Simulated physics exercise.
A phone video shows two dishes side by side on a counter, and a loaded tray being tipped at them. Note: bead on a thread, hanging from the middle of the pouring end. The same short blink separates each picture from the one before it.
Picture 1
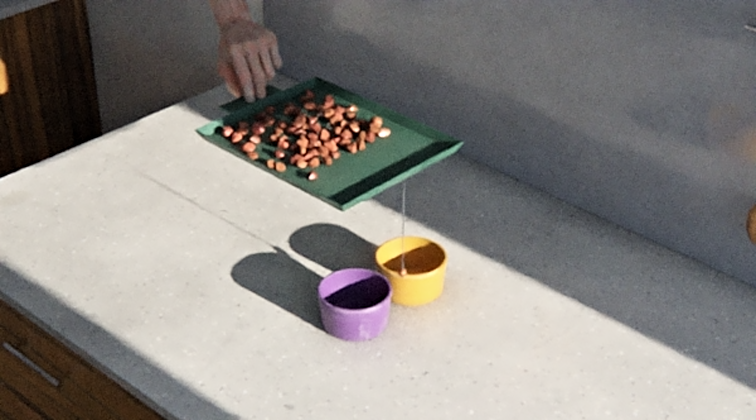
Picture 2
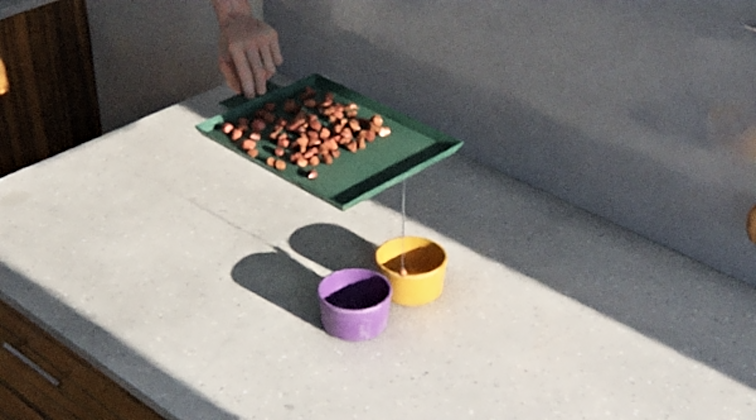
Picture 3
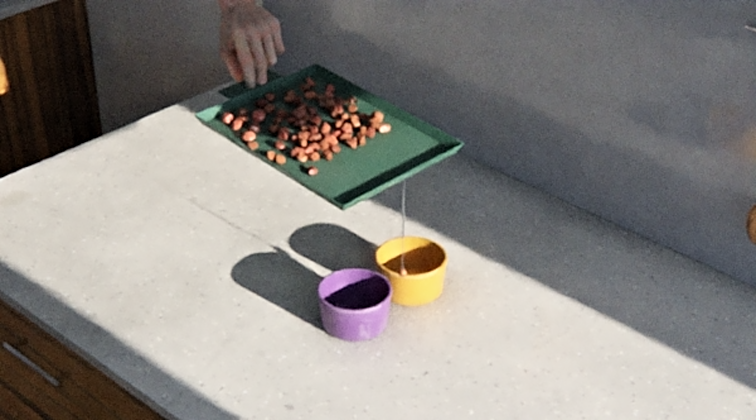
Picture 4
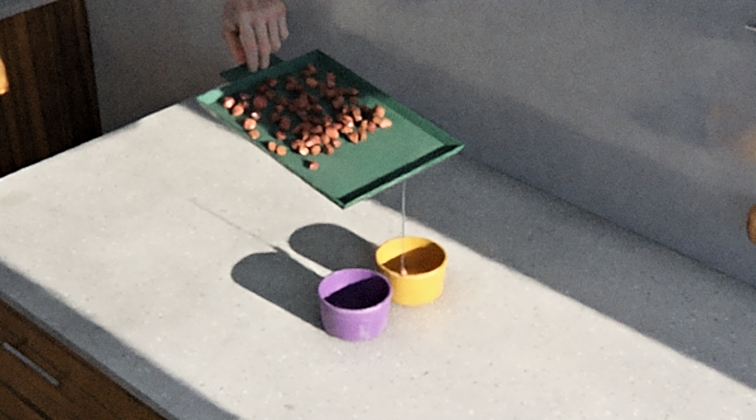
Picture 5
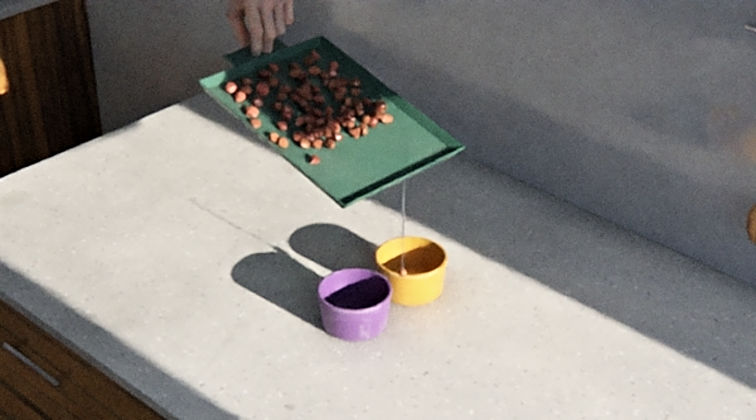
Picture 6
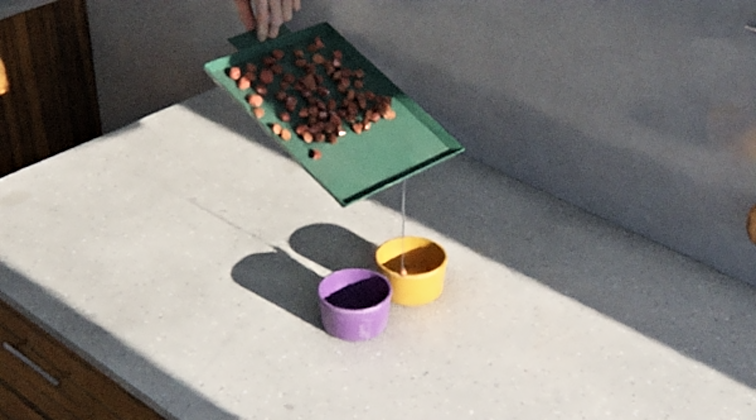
On a pale counter, a hand steadily raises the back of a green tray of reddish-brown bits above two bowls.
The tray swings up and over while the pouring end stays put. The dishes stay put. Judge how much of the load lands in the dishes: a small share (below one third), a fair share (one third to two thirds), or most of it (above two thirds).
A small share.
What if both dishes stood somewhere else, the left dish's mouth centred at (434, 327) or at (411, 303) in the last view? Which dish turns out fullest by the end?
In order: The right-hand one. Then: The right-hand one.
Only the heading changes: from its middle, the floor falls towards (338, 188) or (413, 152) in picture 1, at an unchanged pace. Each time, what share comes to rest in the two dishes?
Shares: About 0 in a hundred, then about 10 in a hundred.
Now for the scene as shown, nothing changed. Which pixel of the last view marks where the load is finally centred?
Centre at rest, last view: Approx. (487, 330).
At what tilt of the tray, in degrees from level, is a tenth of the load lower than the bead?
The tilt is near 75° by then.
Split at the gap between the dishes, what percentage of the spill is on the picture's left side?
My estimate is some 10 per cent.
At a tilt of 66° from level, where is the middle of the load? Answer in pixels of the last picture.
Look around (428, 174) in the last picture.
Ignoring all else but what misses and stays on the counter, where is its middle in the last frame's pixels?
The middle is around (487, 330).
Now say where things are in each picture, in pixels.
Corners of the pouring end at (343, 202) and (456, 142), level; middle of the load at (315, 127), bits of crushed brick; left dish at (380, 317); right dish at (437, 282); bead on its thread at (403, 273), in the first picture.
Corners of the pouring end at (343, 202) and (456, 142), level; middle of the load at (315, 125), in the second picture.
Corners of the pouring end at (343, 202) and (457, 143), tipped barely, lowest at the right corner; middle of the load at (316, 119), in the third picture.
Corners of the pouring end at (344, 201) and (458, 144), tipped a little, lowest at the right corner; middle of the load at (317, 109), in the fourth picture.
Corners of the pouring end at (345, 201) and (458, 146), tipped clearly, lowest at the right corner; middle of the load at (320, 100), in the fifth picture.
Corners of the pouring end at (346, 200) and (458, 147), tipped clearly, lowest at the right corner; middle of the load at (323, 91); left dish at (380, 317); right dish at (437, 282), in the sixth picture.
Soon after the last picture, tray tipped steeply; about two thirds on the tray; a stray few outside both; about a third in the air.
A little later, tray tipped past a quarter turn; nearly all outside both; a stray few in the air.
Later still, tray tipped past a quarter turn; all outside both.
At rest, tray tipped past a quarter turn; none in the left dish; none in the right dish; all outside both.
